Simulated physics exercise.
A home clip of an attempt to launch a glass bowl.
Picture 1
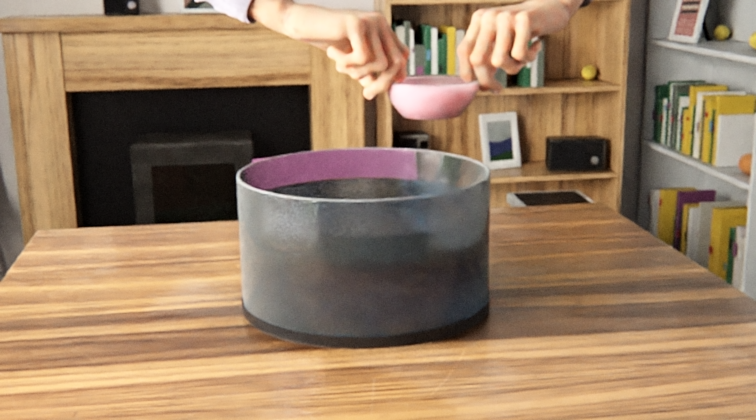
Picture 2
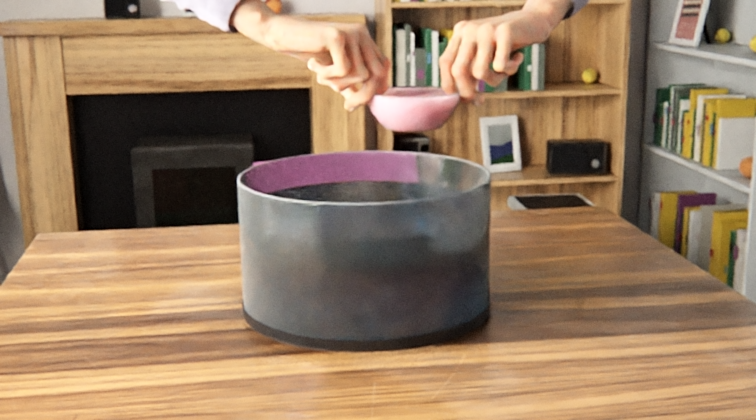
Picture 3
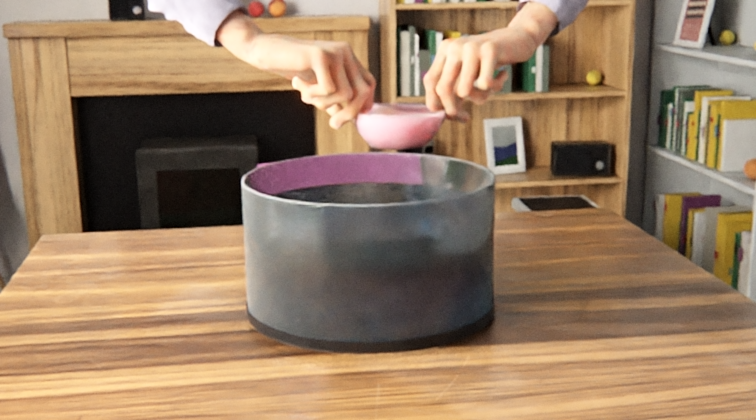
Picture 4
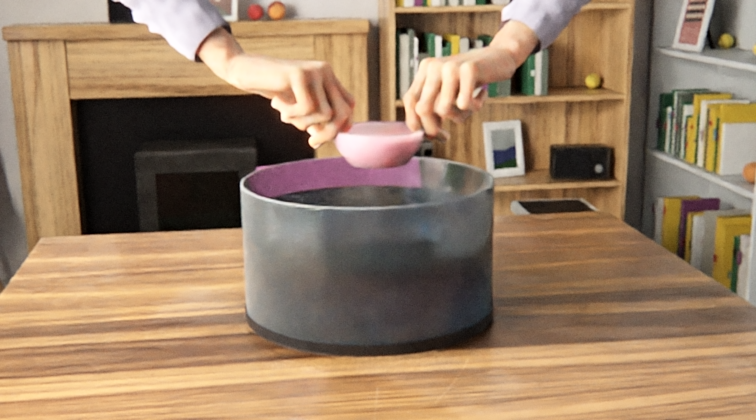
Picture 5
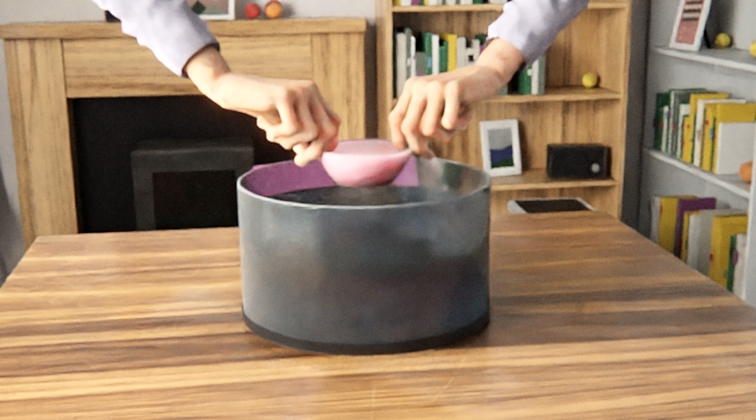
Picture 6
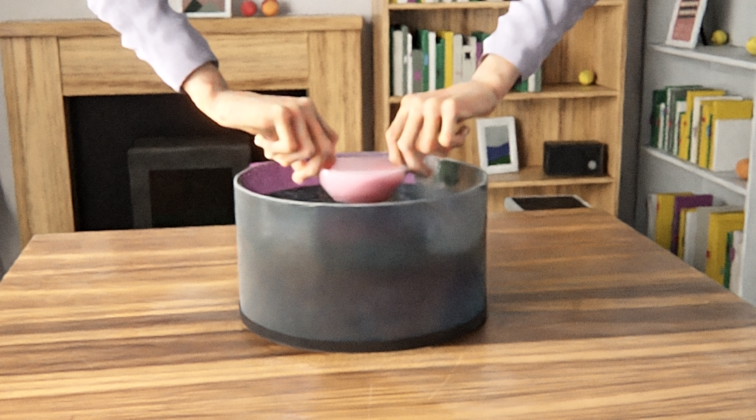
A small pink bowl, held by two hands in pale lilac sleeves, is lowered over a large dark grey basin in a living room, seen from the front, slightly above a striped wooden table. Behind stand a wooden fireplace and shelves of green, yellow and white books. The hands carry the bowl down and leftward to the basin's rim, while the view shifts very slightly.
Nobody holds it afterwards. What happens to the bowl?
Once free, it goes under.
Next, the bowl dips into the water.
After that, water pours in over its rim.
Finally, the bowl lies on the bottom.
